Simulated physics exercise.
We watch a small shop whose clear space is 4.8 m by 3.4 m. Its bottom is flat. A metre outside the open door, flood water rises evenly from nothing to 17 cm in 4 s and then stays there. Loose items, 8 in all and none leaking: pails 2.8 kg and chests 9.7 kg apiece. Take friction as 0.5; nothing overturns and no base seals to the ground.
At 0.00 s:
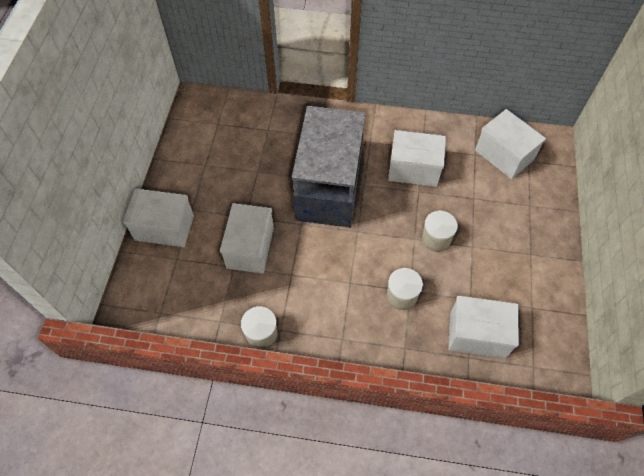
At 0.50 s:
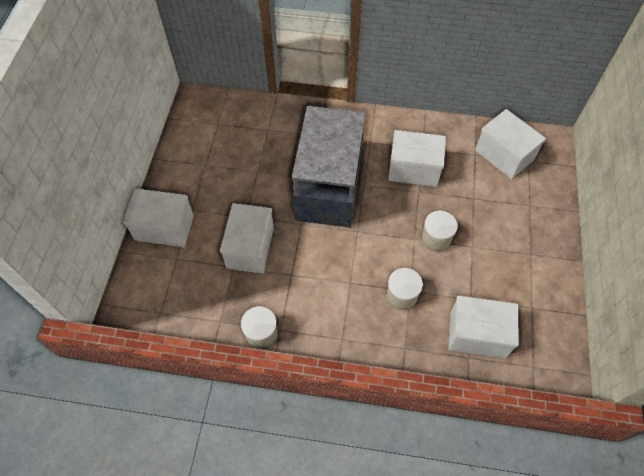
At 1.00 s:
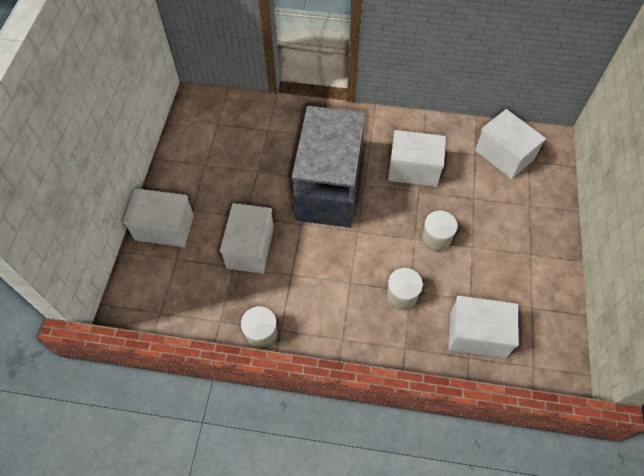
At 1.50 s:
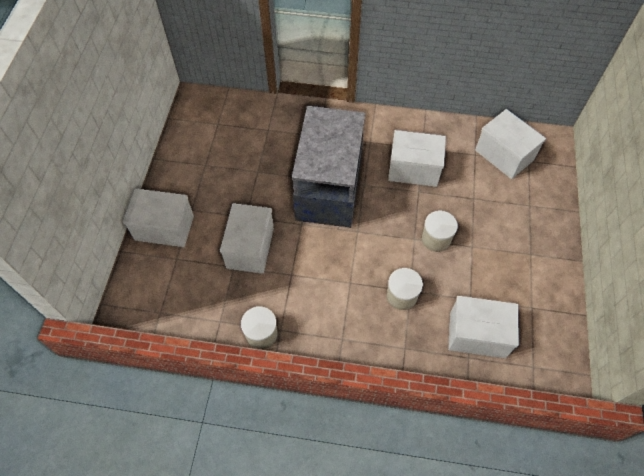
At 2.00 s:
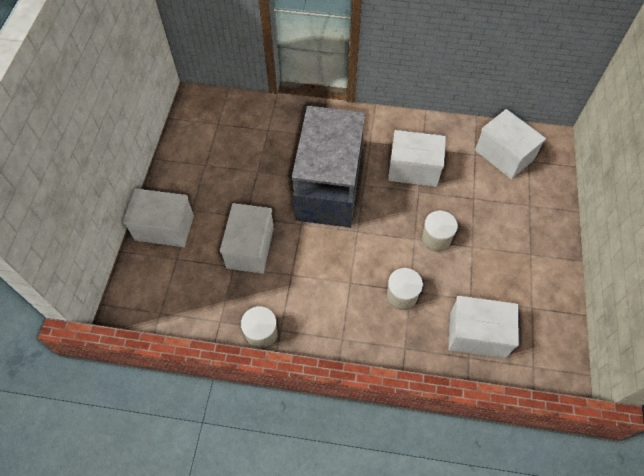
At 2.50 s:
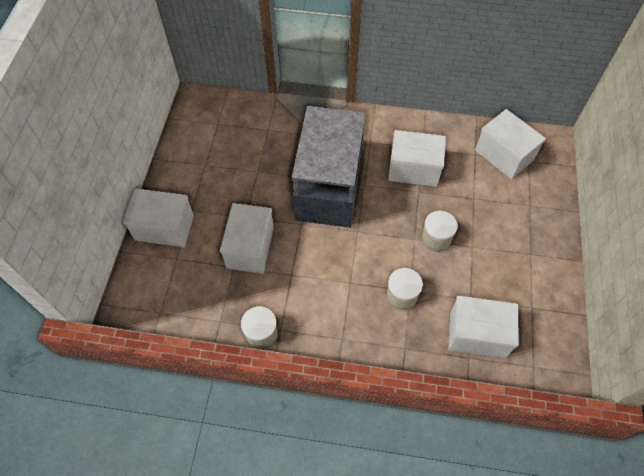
A dark slate-grey block stands toward the back of a small brown-tiled room, seen from high above its low red-brick front edge, with pale side walls and a brown-framed doorway in the grey back wall. Five pale boxes and three short whitish cylinders sit around it. Outside, the pinkish-grey ground turns a watery blue-green, deepening beyond the doorway too, while the objects and camera stay still.
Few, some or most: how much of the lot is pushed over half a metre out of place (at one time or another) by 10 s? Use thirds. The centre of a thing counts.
Share: Under a third.
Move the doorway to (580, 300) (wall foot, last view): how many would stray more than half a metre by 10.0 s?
Then 5.
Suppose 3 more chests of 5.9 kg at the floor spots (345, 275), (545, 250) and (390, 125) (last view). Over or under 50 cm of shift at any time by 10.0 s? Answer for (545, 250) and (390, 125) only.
In that order: Under, short of it.
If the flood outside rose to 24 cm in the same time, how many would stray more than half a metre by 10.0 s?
Then 7.
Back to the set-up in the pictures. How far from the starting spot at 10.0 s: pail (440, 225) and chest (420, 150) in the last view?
In that order: 0 cm, 10 cm.
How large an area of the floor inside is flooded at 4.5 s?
Roughly 4.5 m2.
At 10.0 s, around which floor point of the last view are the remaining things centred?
At about (402, 260).
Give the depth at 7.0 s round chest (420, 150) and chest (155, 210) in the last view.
Roughly 3 and 5 cm.
After 3.5 s 0 of 8 are over 50 cm from their spots; 0 afloat.
After 4.5 s 0 of 8 are over 50 cm from their spots; 0 afloat.
After 7.0 s 1 of 8 are over 50 cm from their spots; 1 afloat.
After 10.0 s 2 of 8 are over 50 cm from their spots, and 2 have been at some point; 4 afloat.
